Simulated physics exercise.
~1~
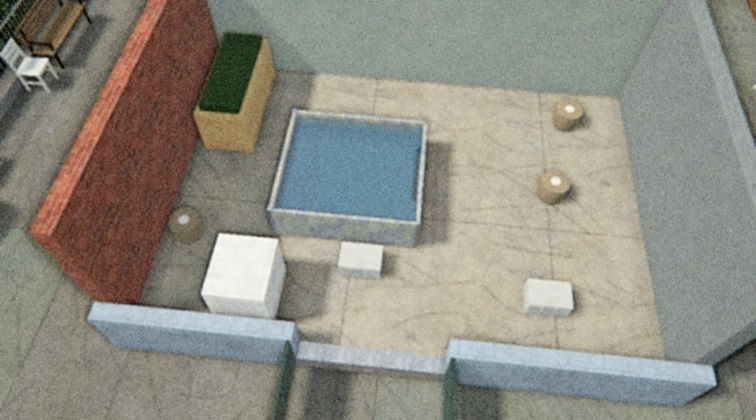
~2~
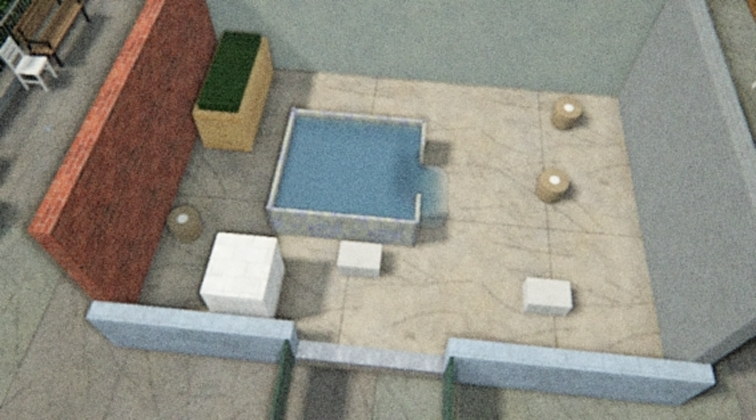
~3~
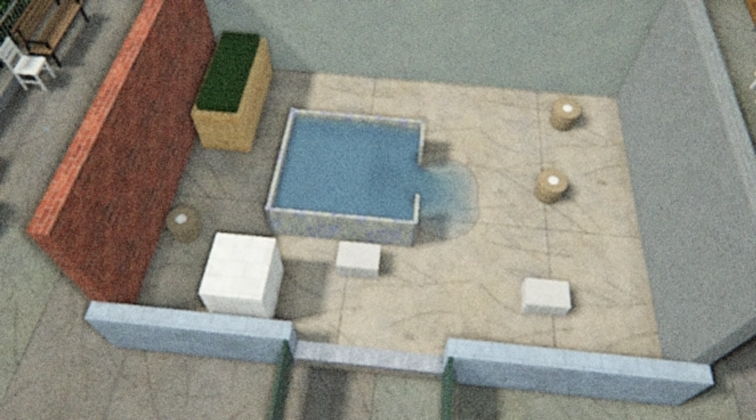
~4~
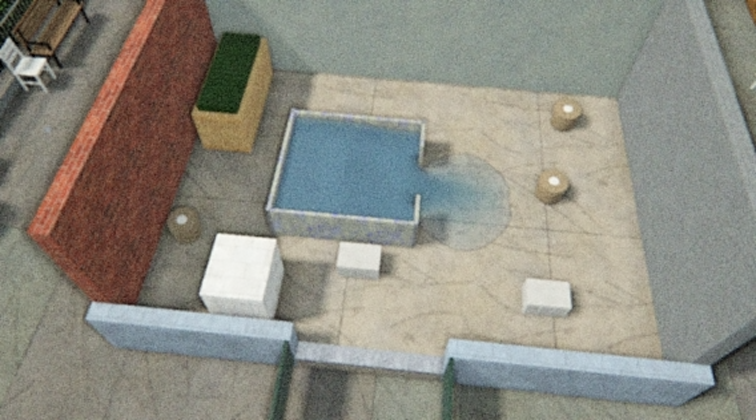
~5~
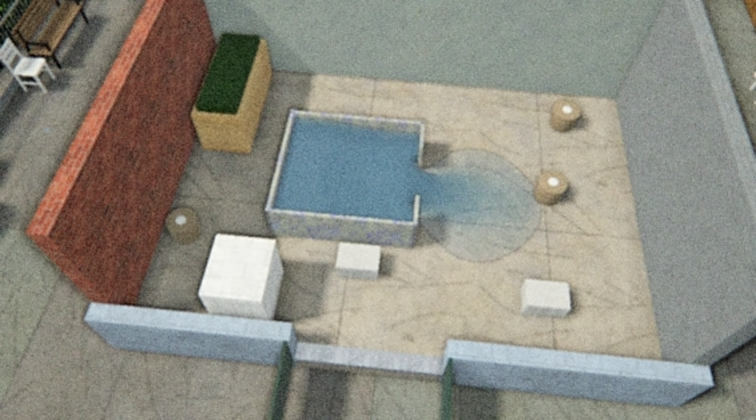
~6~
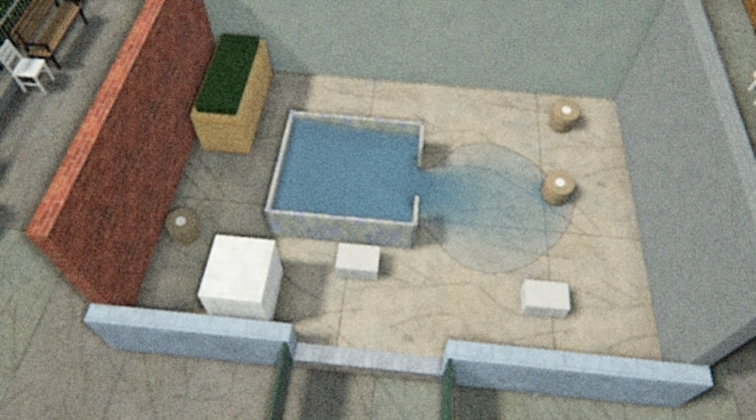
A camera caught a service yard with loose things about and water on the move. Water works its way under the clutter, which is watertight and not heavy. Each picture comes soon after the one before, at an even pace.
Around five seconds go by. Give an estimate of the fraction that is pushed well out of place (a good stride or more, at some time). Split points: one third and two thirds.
Band: Between the two split points.
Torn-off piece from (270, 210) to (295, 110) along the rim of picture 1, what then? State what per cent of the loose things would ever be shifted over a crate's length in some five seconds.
That works out to about 20 per cent of them.
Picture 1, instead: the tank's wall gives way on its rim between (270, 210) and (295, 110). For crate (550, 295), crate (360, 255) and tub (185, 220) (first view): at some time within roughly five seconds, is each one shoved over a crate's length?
Lab note - in sequence: Never that far; never that far; made it that far.
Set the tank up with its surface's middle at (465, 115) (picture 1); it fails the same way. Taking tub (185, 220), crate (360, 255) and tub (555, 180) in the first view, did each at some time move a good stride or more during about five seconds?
Object by object: Below the mark, below the mark, below the mark.
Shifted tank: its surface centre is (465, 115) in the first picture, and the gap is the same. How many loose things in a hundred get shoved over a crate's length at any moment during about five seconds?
Roughly 20 in a hundred.
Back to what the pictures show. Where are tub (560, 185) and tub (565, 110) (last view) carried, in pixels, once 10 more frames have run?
About (627, 168), then about (591, 91).
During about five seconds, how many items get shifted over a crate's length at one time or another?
Counting them up gives 2.
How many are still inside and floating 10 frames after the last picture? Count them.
1 in all.
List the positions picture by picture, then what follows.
A tub at (556, 181) rests on the ground; a tub at (570, 109) rests on the ground; 0 of 5 have shifted, in the first picture.
A tub at (555, 180), on the bottom; a tub at (569, 108), on the bottom; 0 of 5 have shifted, in the second picture.
A tub at (553, 181), on the bottom; a tub at (567, 109), on the bottom; 0 of 5 have shifted, in the third picture.
A tub at (554, 181) rests on the ground; a tub at (568, 109) rests on the ground; 0 of 5 have shifted, in the fourth picture.
A tub at (553, 182), on the bottom; a tub at (567, 110) rests on the ground; 0 of 5 have shifted, in the fifth picture.
A tub at (560, 183), on the bottom, close to its start; a tub at (567, 110) rests on the ground; 1 of 5 have shifted, in the sixth picture.
A moment on, 1 of 5 are well off their spots; 0 afloat.
Next, 2 of 5 are well off their spots; 1 afloat.
Later, 2 of 5 are well off their spots; 2 afloat.
In the end, 2 of 5 are well off their spots, and 2 have been at some point; 2 afloat.
